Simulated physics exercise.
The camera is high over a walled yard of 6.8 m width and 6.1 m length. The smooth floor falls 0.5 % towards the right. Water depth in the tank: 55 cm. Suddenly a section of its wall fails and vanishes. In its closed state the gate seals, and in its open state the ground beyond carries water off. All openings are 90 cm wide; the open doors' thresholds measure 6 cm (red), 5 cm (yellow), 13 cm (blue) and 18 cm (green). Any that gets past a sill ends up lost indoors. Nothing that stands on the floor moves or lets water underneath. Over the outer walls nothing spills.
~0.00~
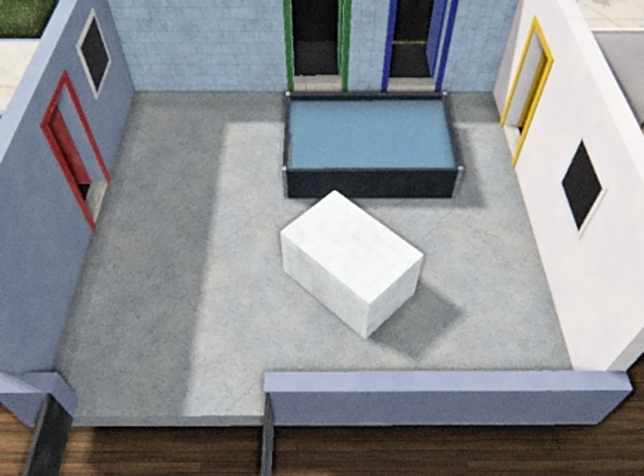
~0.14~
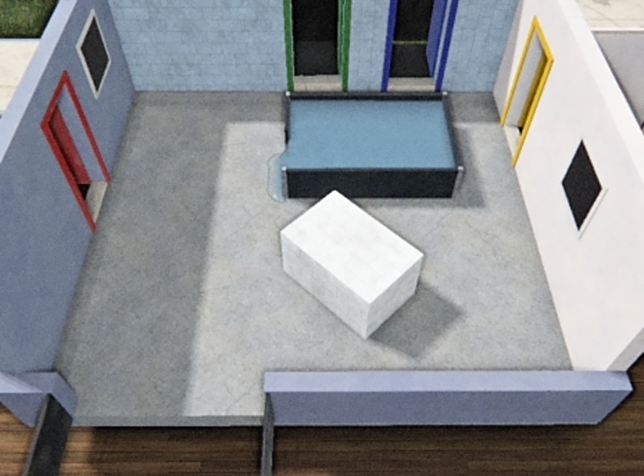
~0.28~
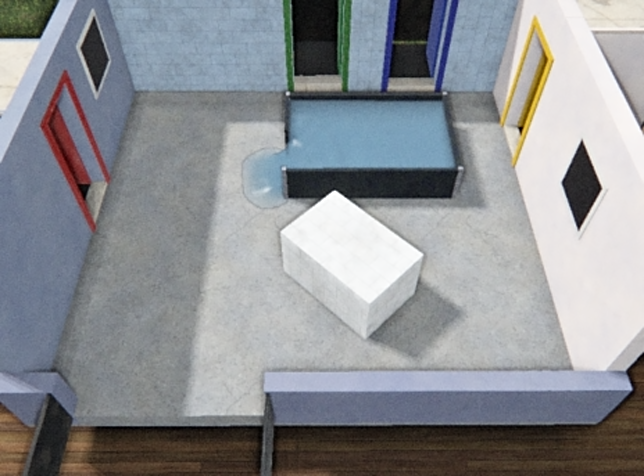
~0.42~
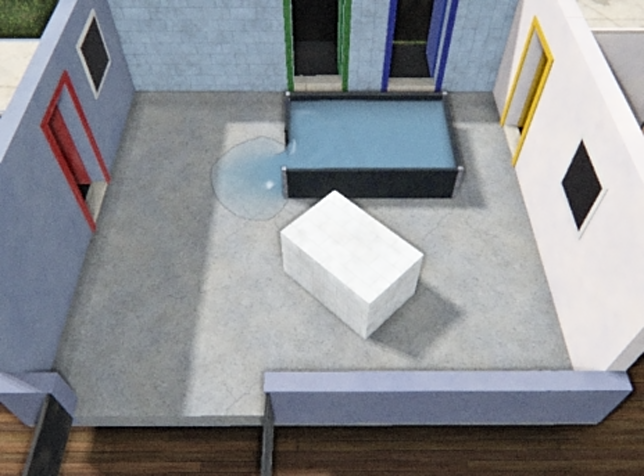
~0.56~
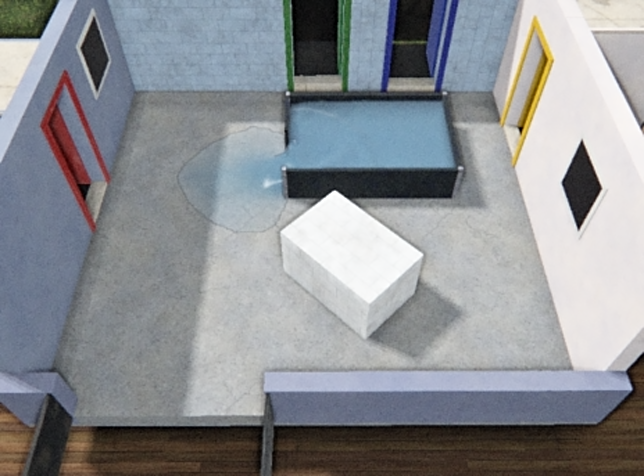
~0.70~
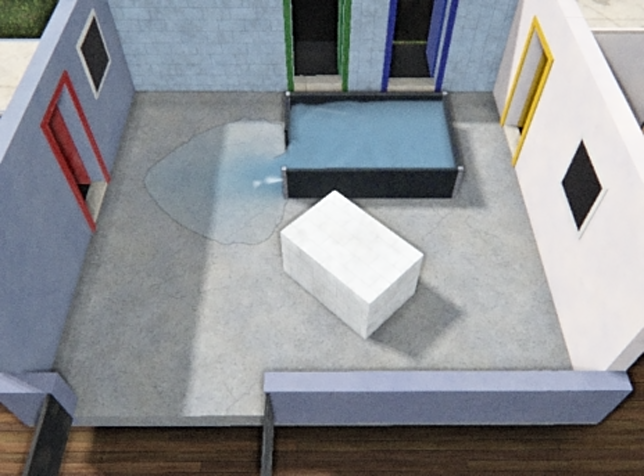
Water pours from the left side of a dark tank and spreads leftward across the floor.
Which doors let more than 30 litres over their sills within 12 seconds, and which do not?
In the end at the red door the limit will be broken; at the yellow door the limit will hold; at the blue door the limit will hold; at the green door the limit will hold.
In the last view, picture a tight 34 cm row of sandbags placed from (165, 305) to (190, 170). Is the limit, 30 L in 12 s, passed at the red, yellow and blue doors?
Then, at the red door it's not exceeded, at the yellow door it's not exceeded, at the blue door it's not exceeded.
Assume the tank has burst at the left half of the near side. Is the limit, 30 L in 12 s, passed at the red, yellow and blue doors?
Then it goes red fine, yellow fine, blue fine.
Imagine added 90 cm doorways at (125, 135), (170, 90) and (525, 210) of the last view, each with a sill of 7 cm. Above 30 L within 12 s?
Per doorway, in order: Sufficient / sufficient / insufficient.
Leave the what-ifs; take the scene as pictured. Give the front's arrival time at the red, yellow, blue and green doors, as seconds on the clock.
Doors: Red 1.0 s / yellow 7.0 s / blue 5.0 s / green 4.0 s.
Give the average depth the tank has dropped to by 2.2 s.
Roughly 37 cm on average.
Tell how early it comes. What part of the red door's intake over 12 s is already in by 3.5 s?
Some 55 per cent by then.
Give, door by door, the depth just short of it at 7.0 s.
You'd get red at 12 cm, yellow at 2 cm, blue at 4 cm, and green at 3 cm.
After 1.4 s water covers 25 % of the floor and is deepest (27 cm) near (273, 179); red door 11 cm at the sill, 10 L in, yellow door not reached, blue door not reached, green door not reached.
After 2.2 s water covers 35 % of the floor and is deepest (25 cm) near (273, 179); red door 18 cm at the sill, 65 L in, yellow door not reached, blue door not reached, green door not reached.
After 3.5 s water covers 40 % of the floor and is deepest (22 cm) near (135, 96); red door 18 cm at the sill, 161 L in, yellow door not reached, blue door not reached, green door not reached.
After 7.0 s water covers 60 % of the floor and is deepest (12 cm) near (489, 103); red door 12 cm at the sill, 258 L in, yellow door 2 cm at the sill, 0 L in, blue door 4 cm at the sill, 0 L in, green door 3 cm at the sill, 0 L in.
After 12.0 s water covers 85 % of the floor and is deepest (9 cm) near (488, 96); red door 6 cm at the sill, 286 L in, yellow door 5 cm at the sill, 2 L in, blue door 4 cm at the sill, 0 L in, green door 5 cm at the sill, 0 L in.
